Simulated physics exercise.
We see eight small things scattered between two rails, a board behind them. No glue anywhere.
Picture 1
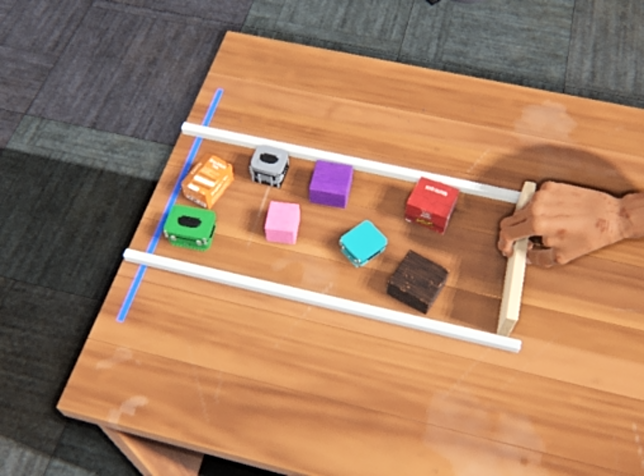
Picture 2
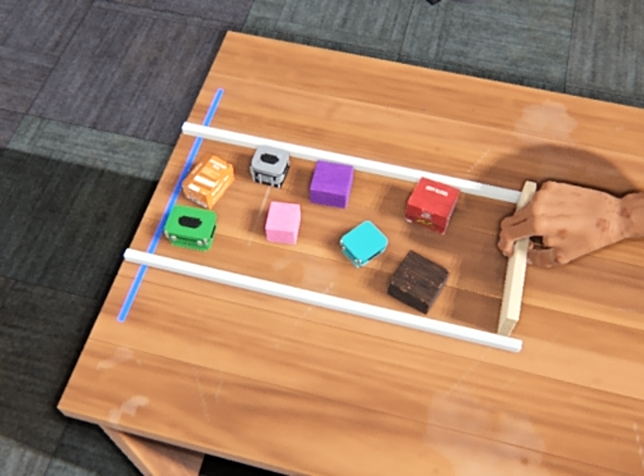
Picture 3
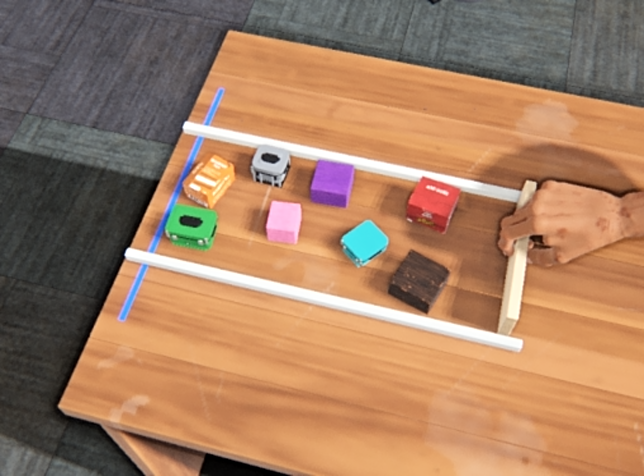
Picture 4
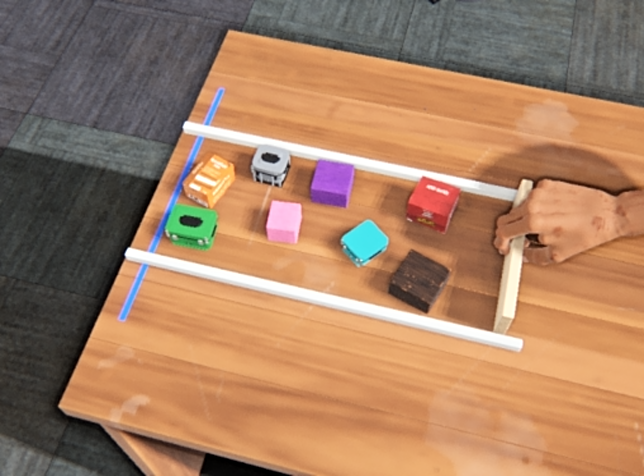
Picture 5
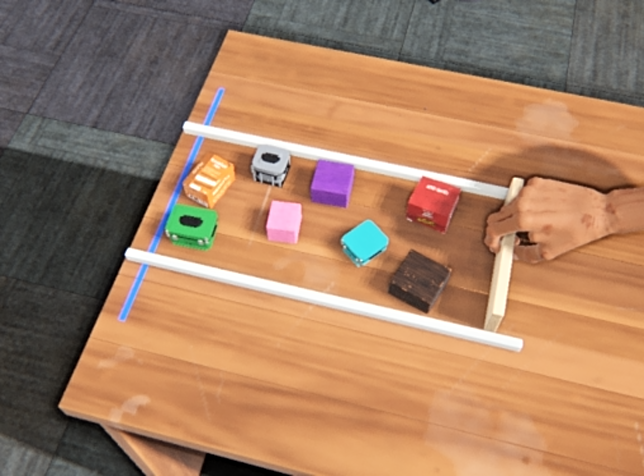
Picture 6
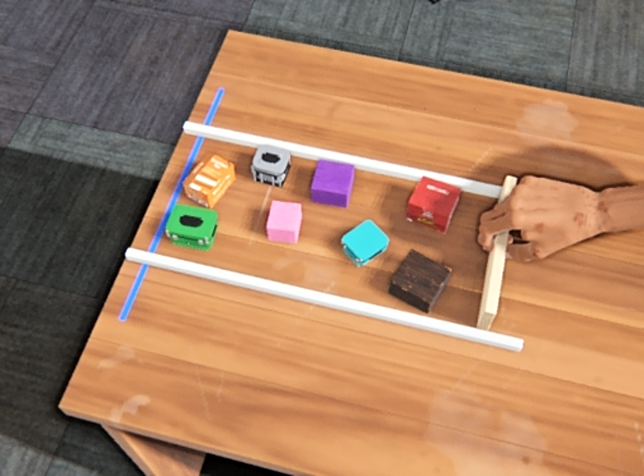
A hand slid a wooden board slightly left between two white rails on a table, toward eight small coloured blocks and cases, which stayed still near a strip of blue tape.
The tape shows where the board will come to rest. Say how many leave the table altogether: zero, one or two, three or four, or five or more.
Outcome: The number that fall off is five or more.
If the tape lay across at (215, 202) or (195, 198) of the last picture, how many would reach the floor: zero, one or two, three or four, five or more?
For each place: Three to four; at least five.
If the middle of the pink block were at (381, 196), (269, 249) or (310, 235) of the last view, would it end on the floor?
Place by place, it drops off; tumbles off; tumbles off.
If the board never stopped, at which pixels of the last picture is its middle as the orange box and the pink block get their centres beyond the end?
Near (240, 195) and (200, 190).
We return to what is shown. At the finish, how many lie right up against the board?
In contact: 3.
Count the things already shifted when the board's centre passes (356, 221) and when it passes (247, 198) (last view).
First 4, then 8.
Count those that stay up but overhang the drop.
That would be 3.
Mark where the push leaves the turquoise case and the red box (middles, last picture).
First (159, 188), then (170, 149).
Early on, none off yet; orange box at rest near (210, 180); green case at rest near (193, 227); grey case at rest near (272, 165).
A while later, none off yet; orange box moving near (204, 183); green case at rest near (193, 227); grey case travelled about its own width near (227, 155).
Further along, none off yet; orange box leaning a little near (141, 176); green case travelled about its own width near (139, 224); grey case leaning well over near (150, 162).
Finally, the number that fall off is five or more; lost, purple block, pink block, grey case, green case and orange box.
